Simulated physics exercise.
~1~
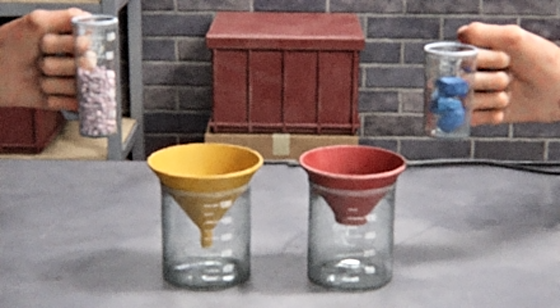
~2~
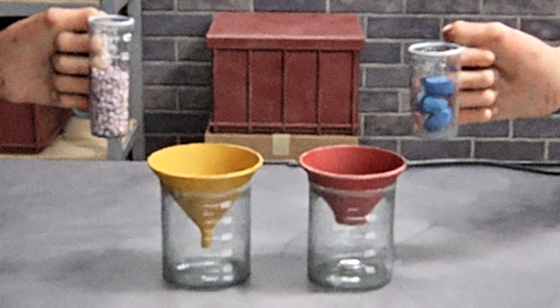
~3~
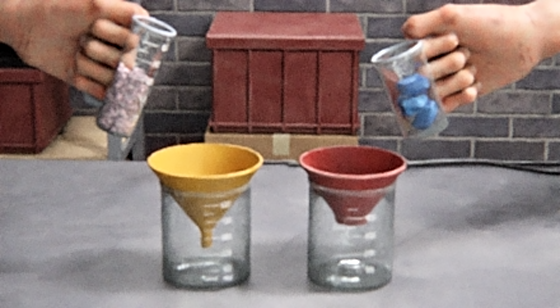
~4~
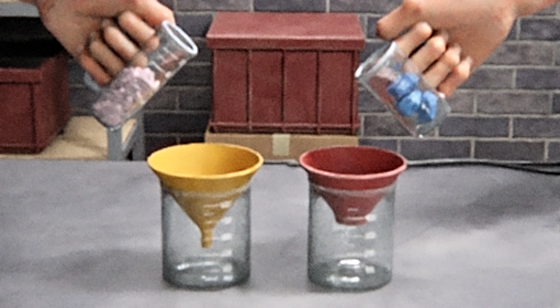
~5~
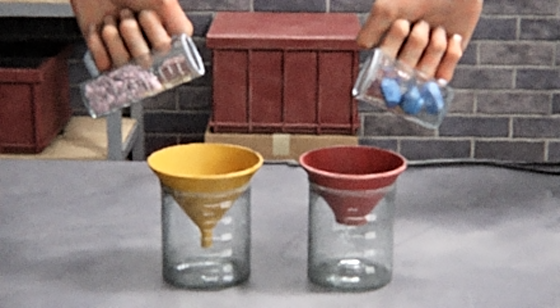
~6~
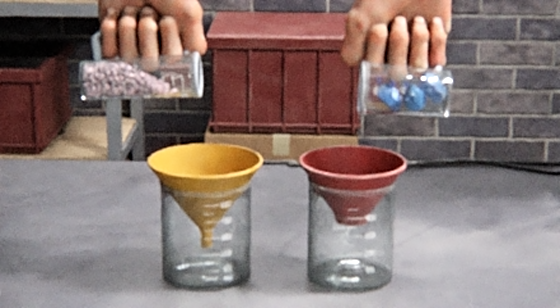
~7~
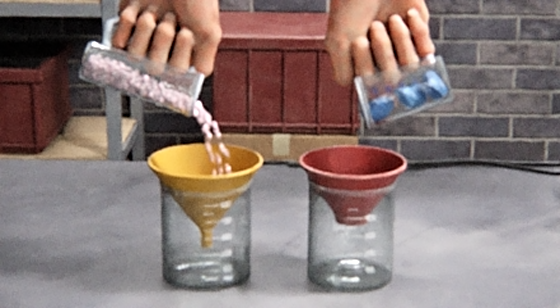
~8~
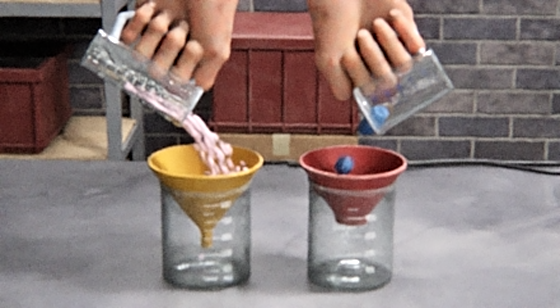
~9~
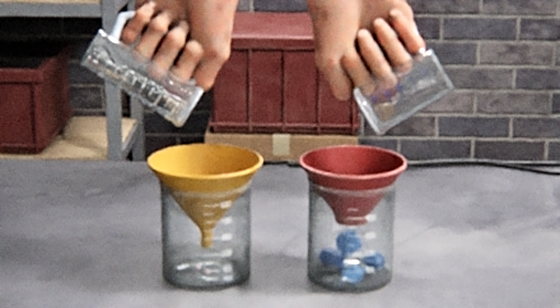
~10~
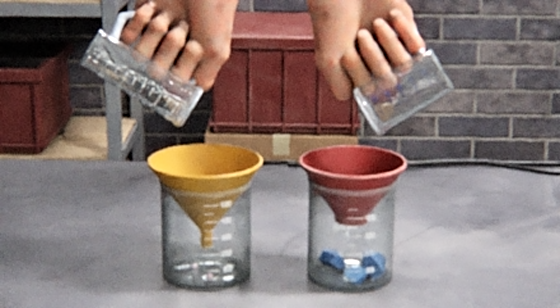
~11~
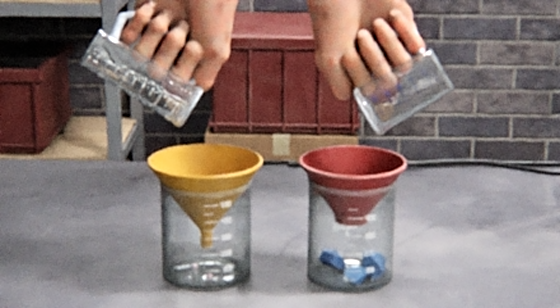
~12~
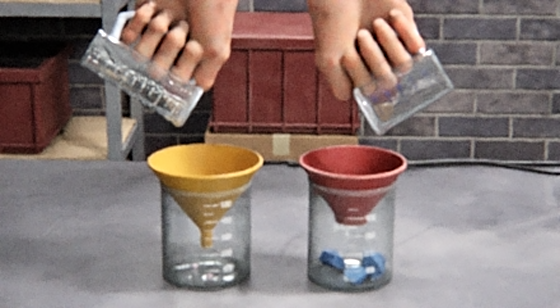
Two hands tip cups over funnels; blue lumps reach the right jar, pink bits mostly jam.
